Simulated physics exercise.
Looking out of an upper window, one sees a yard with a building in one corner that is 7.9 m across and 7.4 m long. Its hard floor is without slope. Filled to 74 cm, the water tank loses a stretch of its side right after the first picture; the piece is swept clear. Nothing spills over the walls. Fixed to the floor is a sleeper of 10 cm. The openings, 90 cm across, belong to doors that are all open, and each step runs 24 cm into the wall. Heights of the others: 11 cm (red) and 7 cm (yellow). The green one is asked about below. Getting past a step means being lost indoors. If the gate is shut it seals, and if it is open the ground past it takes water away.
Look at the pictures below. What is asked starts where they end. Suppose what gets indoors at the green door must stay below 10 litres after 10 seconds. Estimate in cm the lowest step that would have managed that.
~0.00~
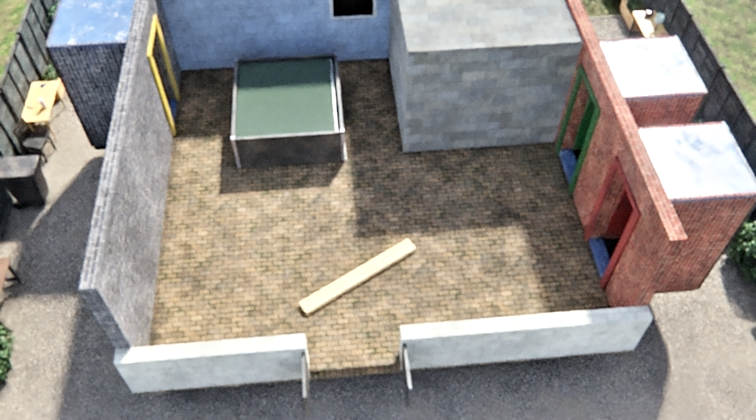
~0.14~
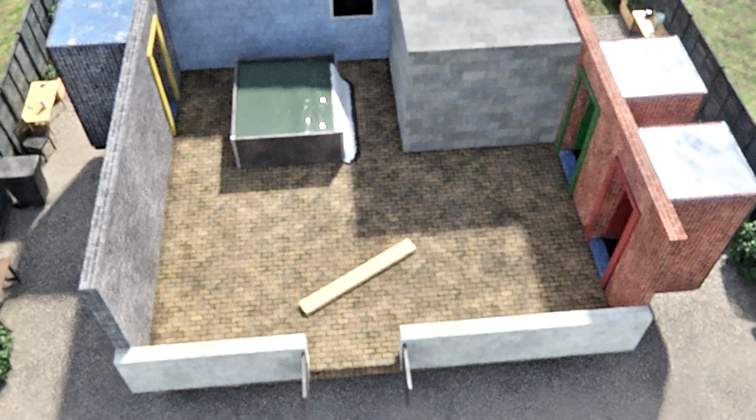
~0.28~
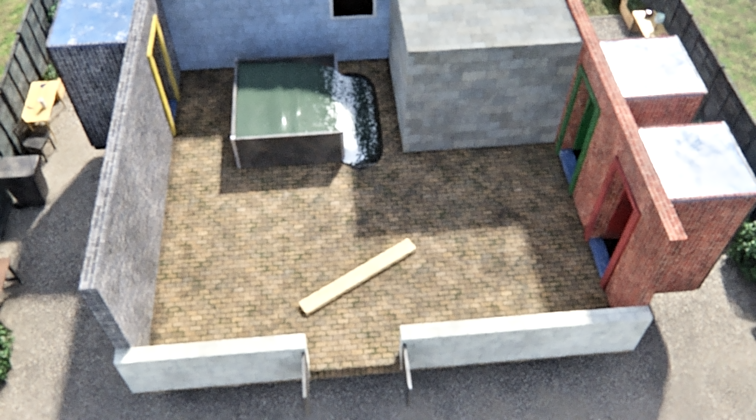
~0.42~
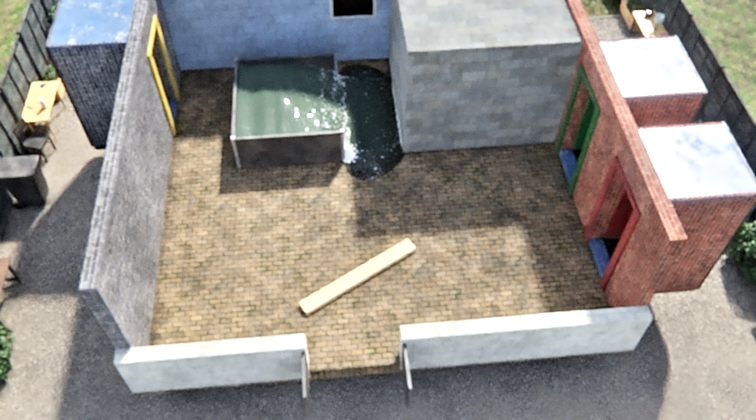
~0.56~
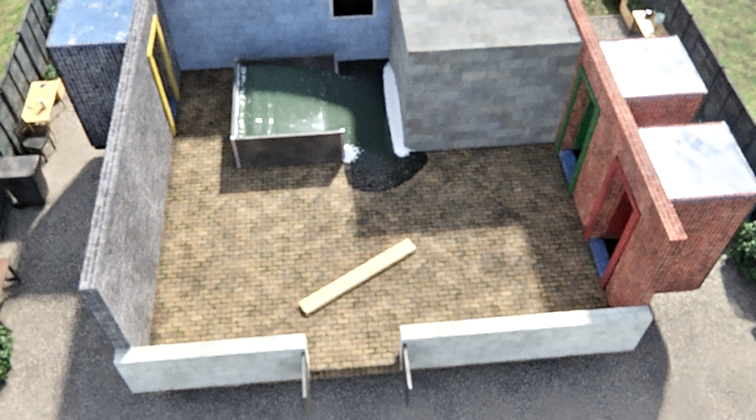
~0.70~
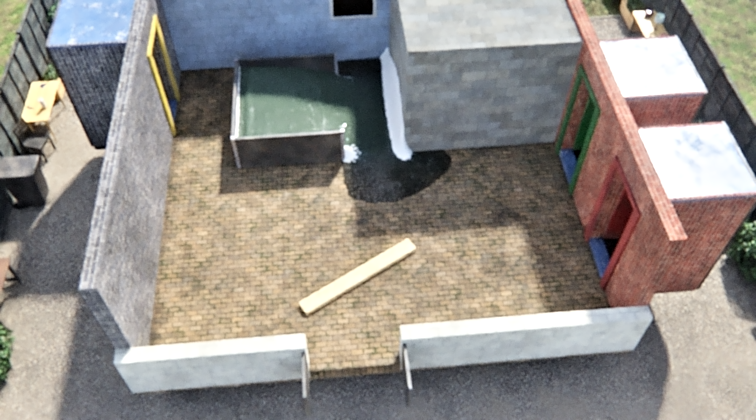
A height of about 6 cm would have managed it.
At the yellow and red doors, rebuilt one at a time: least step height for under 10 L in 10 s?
Roughly 11.0 cm for the yellow door and roughly 9.0 cm for the red door.
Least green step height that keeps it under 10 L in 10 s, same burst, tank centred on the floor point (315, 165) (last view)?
With that change, some 32 centimetres.
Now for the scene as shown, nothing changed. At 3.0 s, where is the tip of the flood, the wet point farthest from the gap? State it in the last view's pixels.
Around (610, 332).
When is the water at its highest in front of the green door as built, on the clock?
Peak: Close to 9.0 s.
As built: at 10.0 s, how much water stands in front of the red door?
Lab note: Depth approx. 4.0 cm.
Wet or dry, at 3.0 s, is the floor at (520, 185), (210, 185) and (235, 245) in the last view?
Awash; untouched; untouched.
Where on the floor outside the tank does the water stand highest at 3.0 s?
Near (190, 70).
After 1.4 s water covers 20 % of the floor, deepest (66 cm) near (387, 58); it has not reached the green door.
After 3.0 s water covers 60 % of the floor, deepest (55 cm) near (190, 70); 4 cm at the green door, 0 litres in over its 18 cm step.
After 10.0 s water covers 95 % of the floor, deepest (14 cm) near (190, 70); 9 cm at the green door, 0 litres in over its 18 cm step.
At the green door as built, the water arrived by 2.0 s and peaked near 10 cm at 8.8 s.
Run again over the same 10 s with other heights there, 16 litres in over 5 cm, 4 litres over 8 cm. The limit of 10 litres is kept from about 6 cm up.
